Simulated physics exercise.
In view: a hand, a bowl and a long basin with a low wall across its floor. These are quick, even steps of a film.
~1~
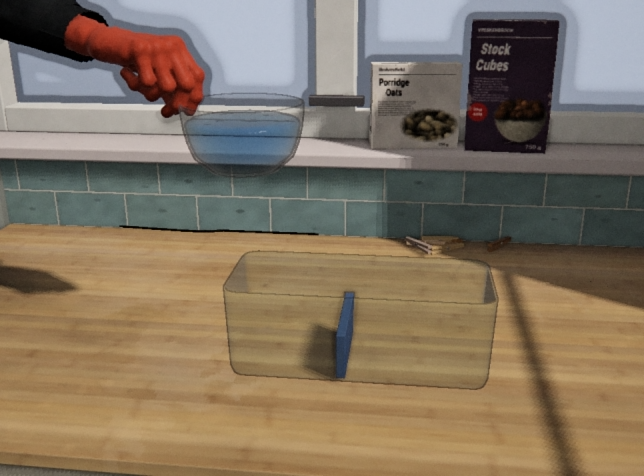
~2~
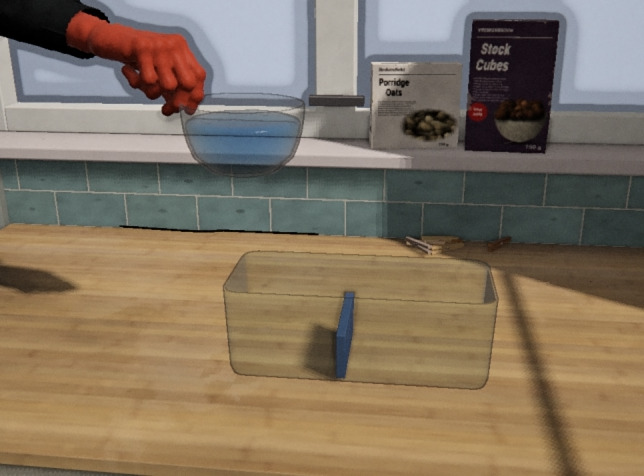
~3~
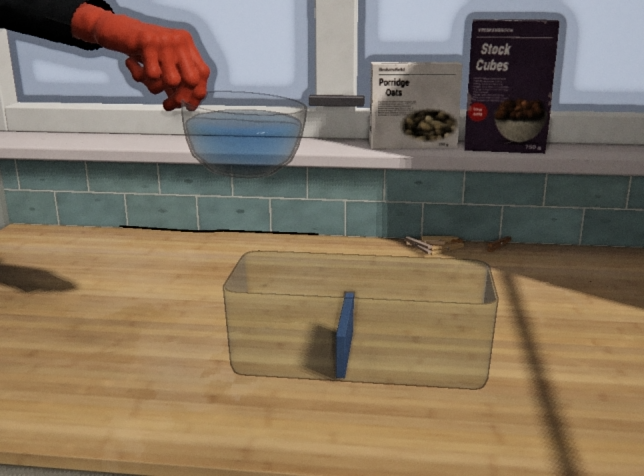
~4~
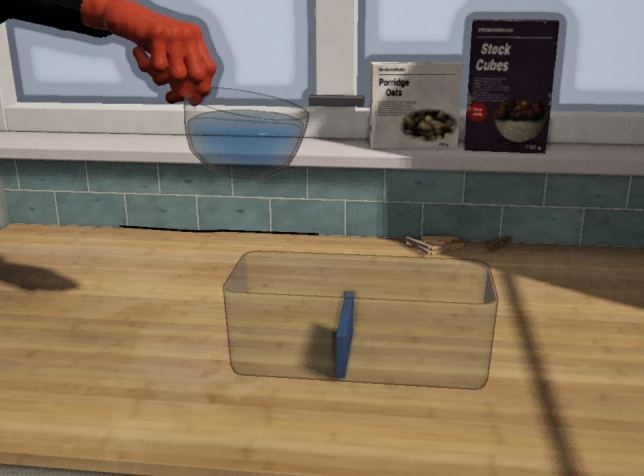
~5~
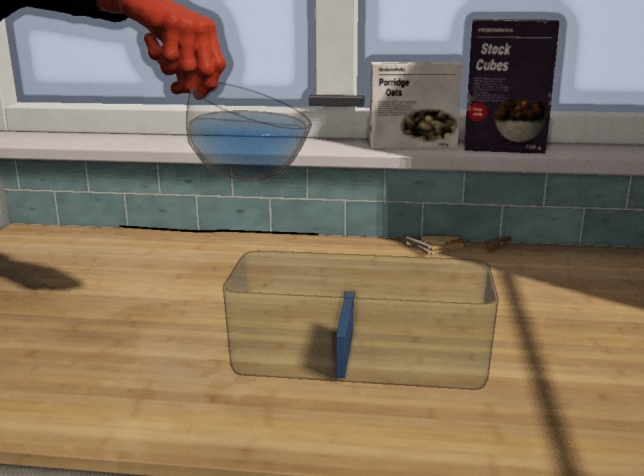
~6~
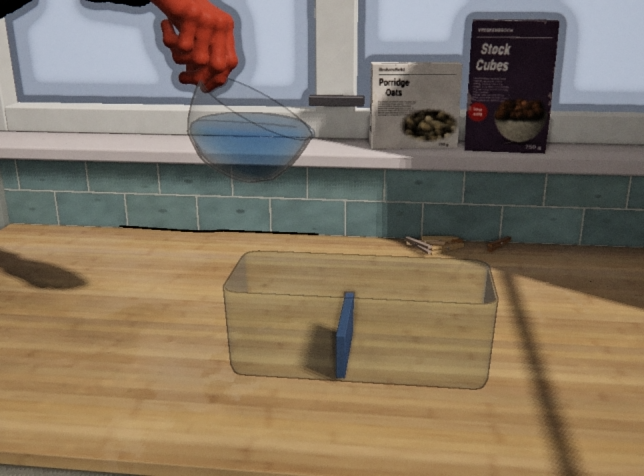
A red-gloved hand in a black sleeve holds a clear bowl of blue liquid at upper left, seen from a fixed view facing a wooden kitchen counter. Below sits a long transparent basin with a low blue wall inside, while teal tiles, a white box and a purple box on the sill stand behind. The hand shifts rightward and steadily tilts the bowl to the right, its liquid staying nearly level.
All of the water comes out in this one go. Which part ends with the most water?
It is the right-hand one.
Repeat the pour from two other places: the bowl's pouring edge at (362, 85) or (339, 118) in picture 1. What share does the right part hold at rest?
About 95 and 95 per cent.
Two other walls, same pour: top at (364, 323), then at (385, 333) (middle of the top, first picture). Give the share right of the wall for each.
About 40 and 10 per cent.
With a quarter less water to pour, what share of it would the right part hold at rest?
Near 50 %.
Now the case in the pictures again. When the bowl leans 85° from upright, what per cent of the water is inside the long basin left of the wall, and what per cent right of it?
Some 0 per cent left and 15 right.
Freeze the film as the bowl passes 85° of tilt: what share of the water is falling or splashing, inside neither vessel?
About 45 per cent.
A moment on, the tilt is 85° and 35 per cent is still to pour, 2 is left of the wall and 17 right of it.
Next, the tilt is 100° and 5 per cent is still to pour, 20 is left of the wall and 64 right of it.
Then the tilt is 100° and 0 per cent is still to pour, 34 is left of the wall and 64 right of it.
Later the tilt is 100° and 0 per cent is still to pour, 34 is left of the wall and 65 right of it.
At rest 34 per cent lies left of the wall, 65 right of it and 1 outside.
